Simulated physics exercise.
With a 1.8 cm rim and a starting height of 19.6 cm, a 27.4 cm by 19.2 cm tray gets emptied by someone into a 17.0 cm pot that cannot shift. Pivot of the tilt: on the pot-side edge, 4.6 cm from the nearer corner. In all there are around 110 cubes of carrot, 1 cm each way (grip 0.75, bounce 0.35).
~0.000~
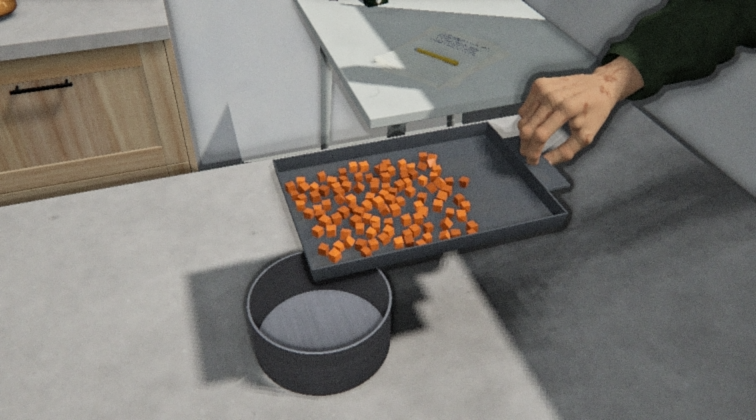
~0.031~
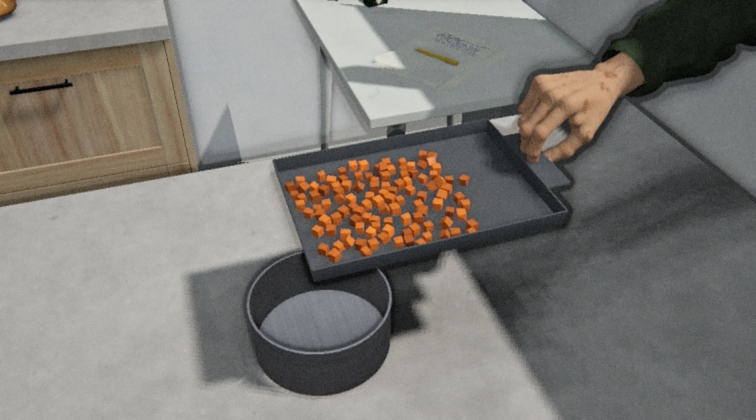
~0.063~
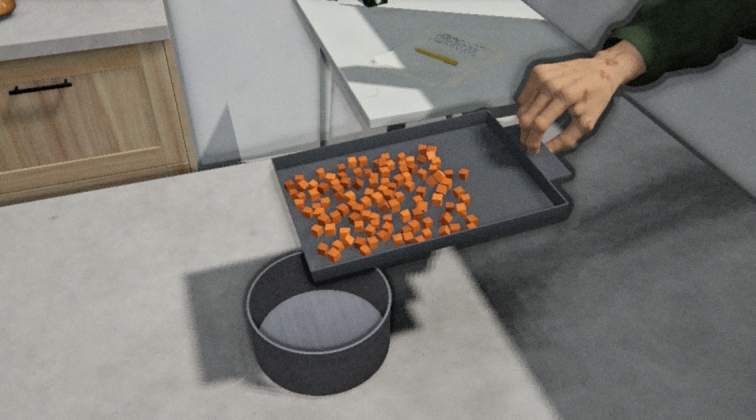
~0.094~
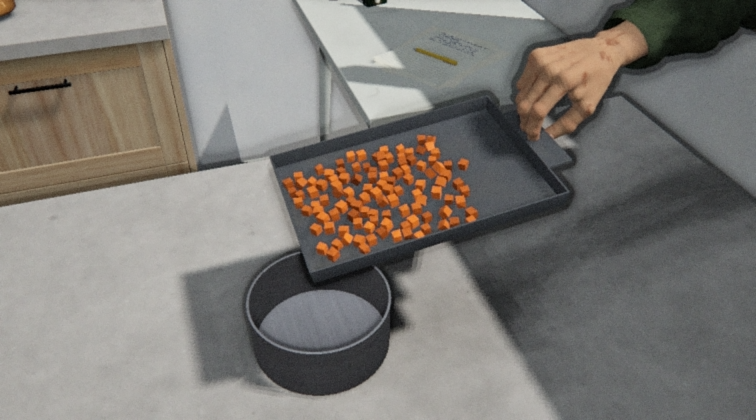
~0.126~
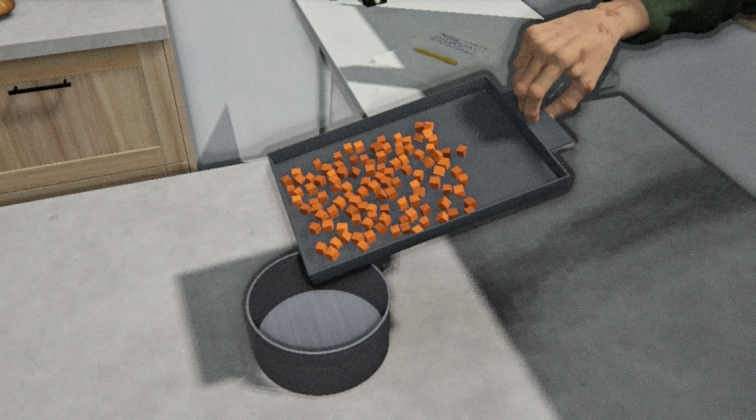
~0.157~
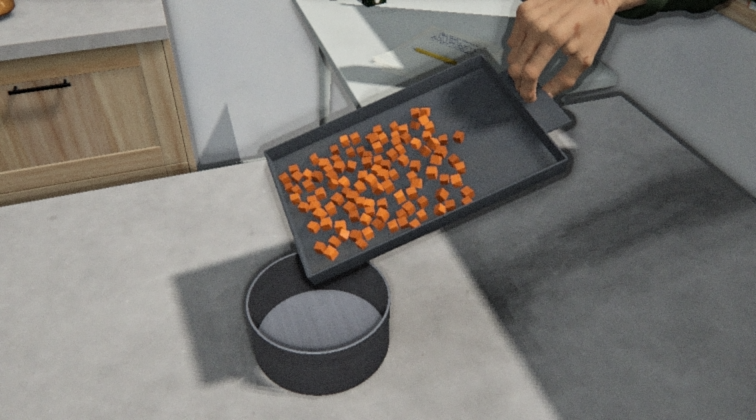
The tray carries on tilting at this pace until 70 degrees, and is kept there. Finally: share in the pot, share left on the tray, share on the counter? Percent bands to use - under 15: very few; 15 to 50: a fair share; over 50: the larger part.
Pot - very few, tray - a fair share, counter - the larger part.
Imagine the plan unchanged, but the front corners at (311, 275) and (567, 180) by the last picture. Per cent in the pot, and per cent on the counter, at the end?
You'd end with pot at 0 and counter at 55.
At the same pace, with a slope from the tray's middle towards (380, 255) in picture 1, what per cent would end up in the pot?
I'd estimate about 0 %.
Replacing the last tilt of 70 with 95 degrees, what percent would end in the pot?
Estimated share: About 5 %.
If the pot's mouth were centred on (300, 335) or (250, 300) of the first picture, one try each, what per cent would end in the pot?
45 % and 25 %.
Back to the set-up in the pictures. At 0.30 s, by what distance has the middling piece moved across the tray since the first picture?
It has moved some 0 cm from its start.
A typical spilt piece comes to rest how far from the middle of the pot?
Some 22 centimetres.
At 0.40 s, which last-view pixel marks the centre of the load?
(314, 188), roughly.
Then, at 0.30 s, tilt 47 degrees; the tray holds 100 %, the pot 0 %.
After 0.40 s, tilt 65 degrees; the tray holds 100 %, the pot 0 %.
After 0.63 s, tilt 70 degrees; the tray holds 35 %, the pot 0 %.
By 2.1 s all is still; pot 5 %, tray 30 %, counter 70 %.
